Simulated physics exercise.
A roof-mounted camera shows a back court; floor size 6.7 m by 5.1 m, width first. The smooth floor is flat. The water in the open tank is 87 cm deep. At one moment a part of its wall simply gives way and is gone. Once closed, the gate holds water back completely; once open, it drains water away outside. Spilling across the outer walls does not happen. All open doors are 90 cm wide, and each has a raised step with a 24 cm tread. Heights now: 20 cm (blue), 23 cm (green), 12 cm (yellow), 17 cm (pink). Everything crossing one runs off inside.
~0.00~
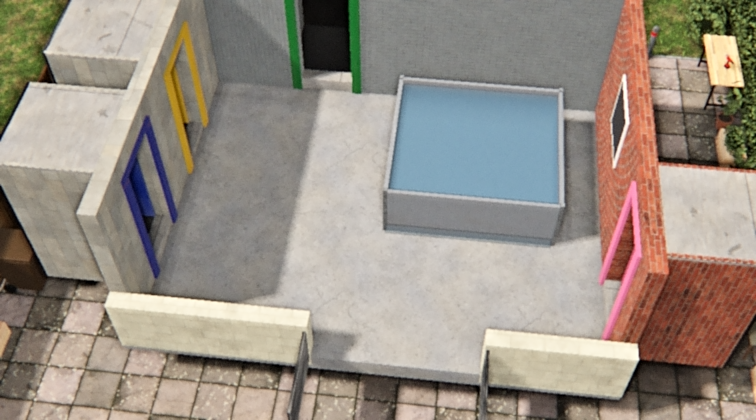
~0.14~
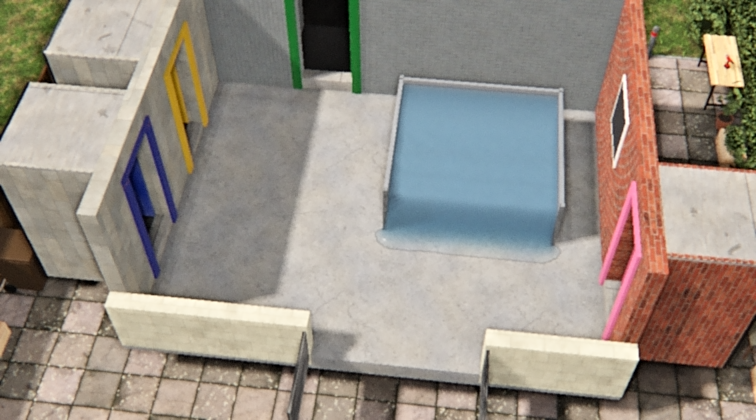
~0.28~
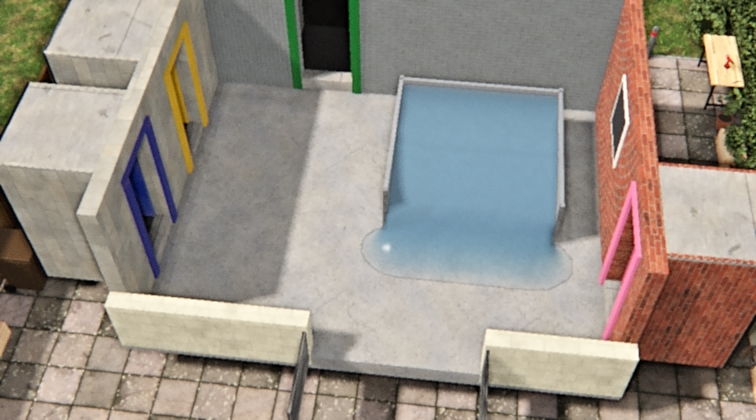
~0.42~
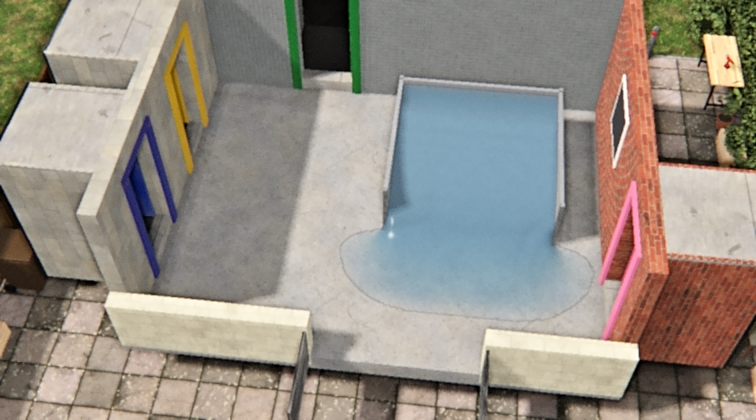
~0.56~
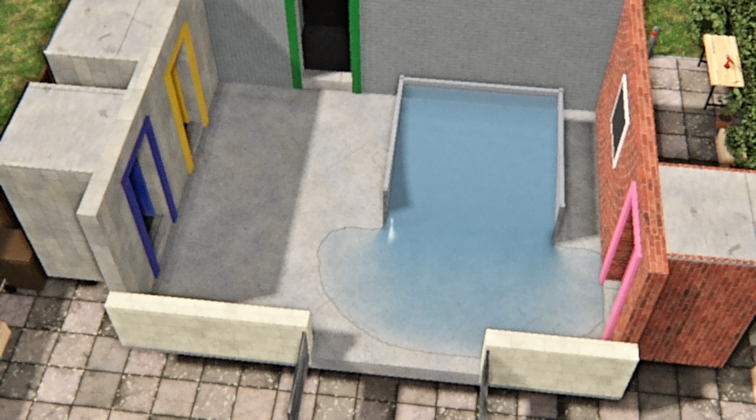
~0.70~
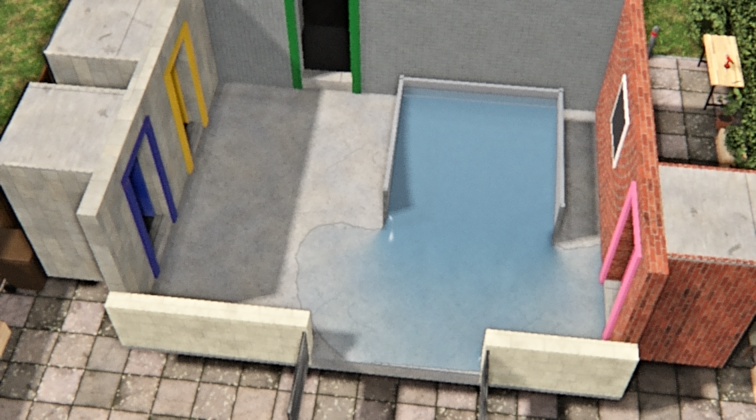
Blue water stands in an open grey tank against the back wall of a concrete court, seen from a fixed camera high above, until the tank's front side vanishes. Blue and yellow door surrounds stand at left, a green one behind, and a pink one in the red brick wall at right. The water pours forward, spreading across the floor in a widening rounded sheet to the low front walls.
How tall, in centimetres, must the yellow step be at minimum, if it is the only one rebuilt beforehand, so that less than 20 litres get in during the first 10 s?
It needs to be at least 8.5 cm tall.
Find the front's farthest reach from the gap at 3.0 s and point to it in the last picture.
The farthest wet point sits near (141, 324).
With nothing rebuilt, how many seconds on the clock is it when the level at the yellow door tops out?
It peaks around 8.0 s.
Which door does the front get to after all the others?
The green one comes last.
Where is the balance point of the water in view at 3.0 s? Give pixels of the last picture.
Centre of the water: Approx. (470, 252) px.
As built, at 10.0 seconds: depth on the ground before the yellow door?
Roughly 11.0 cm deep.
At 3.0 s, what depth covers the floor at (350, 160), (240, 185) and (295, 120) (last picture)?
Roughly 0, 0 and 0 cm, in turn.
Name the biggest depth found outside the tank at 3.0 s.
Roughly 38 cm.
After 1.4 s water covers 35 % of the floor, deepest (60 cm) near (592, 370); it has not reached the yellow door.
After 3.0 s water covers 50 % of the floor, deepest (38 cm) near (592, 370); it has not reached the yellow door.
After 10.0 s water covers 100 % of the floor, deepest (12 cm) near (184, 191); 11 cm at the yellow door, 3 litres in over its 12 cm step.
At the yellow door as built, the water arrived by 3.7 s and peaked near 14 cm at 8.2 s.
Run again over the same 10 s with other heights there, 30 litres in over 7 cm, 10 litres over 10 cm. The limit of 20 litres is kept from about 8.5 cm up.
